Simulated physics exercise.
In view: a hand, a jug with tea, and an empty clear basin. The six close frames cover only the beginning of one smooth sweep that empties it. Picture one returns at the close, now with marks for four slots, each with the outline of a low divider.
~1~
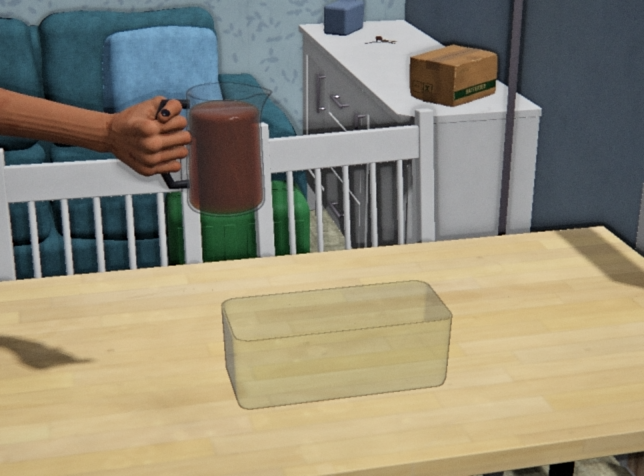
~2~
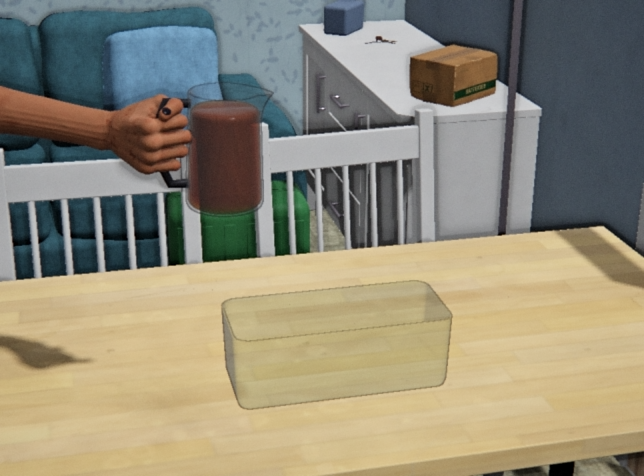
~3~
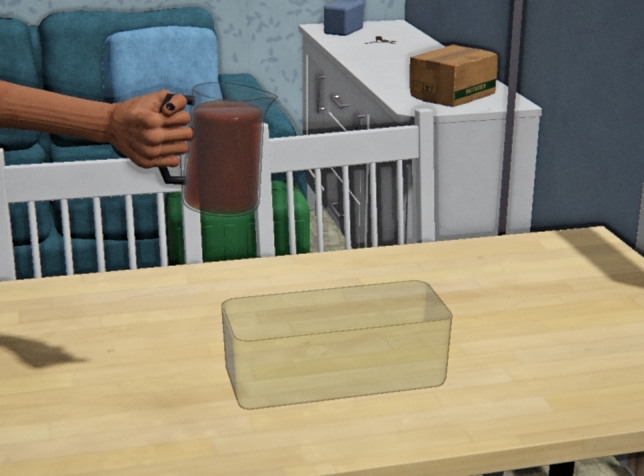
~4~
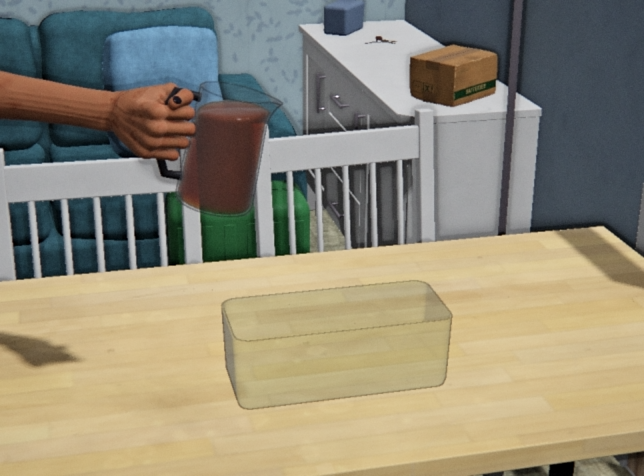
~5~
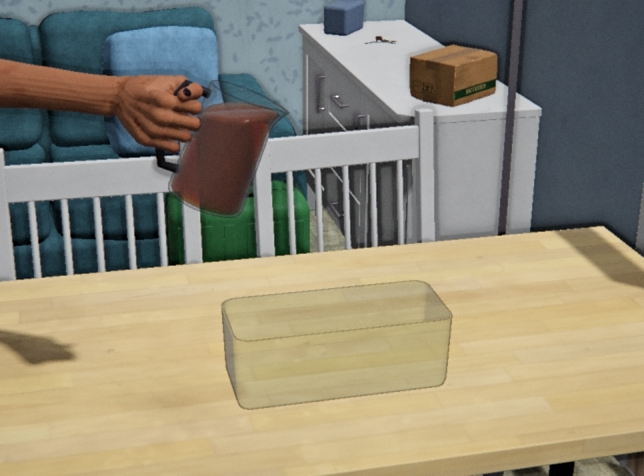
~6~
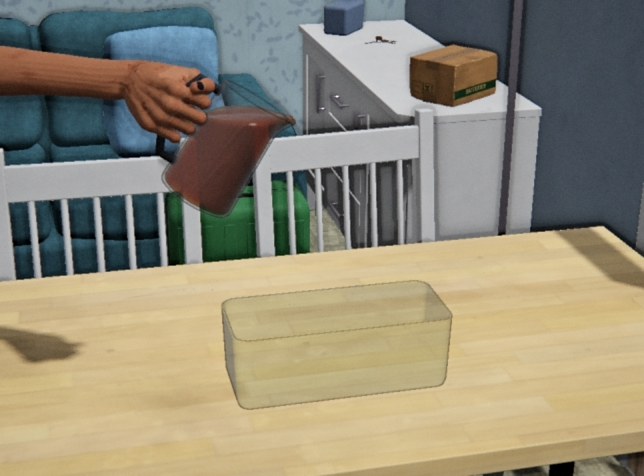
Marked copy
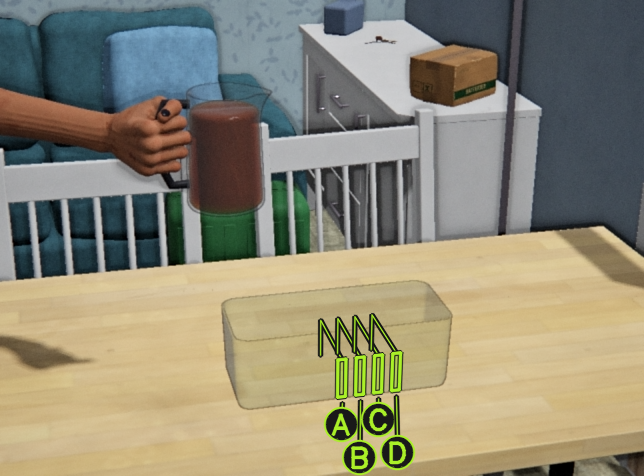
Hand tilting a clear jug of reddish-brown liquid gradually to the right above an empty clear basin on a wooden table.
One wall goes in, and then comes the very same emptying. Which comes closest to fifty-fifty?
Use place C.
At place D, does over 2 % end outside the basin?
Yes.
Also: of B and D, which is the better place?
That is place B.
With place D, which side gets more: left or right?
The left one.
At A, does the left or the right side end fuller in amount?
More ends on the right.
On the marked copy, A at (342, 403); B at (360, 400); C at (378, 398); D at (396, 396).
For place A, about 6 % ends left of the wall and 91 % right of it; 4 % is lost outside.
For place B, about 16 % ends left of the wall and 80 % right of it; 4 % is lost outside.
For place C, about 57 % ends left of the wall and 39 % right of it; 4 % is lost outside.
For place D, about 88 % ends left of the wall and 3 % right of it; 8 % is lost outside.
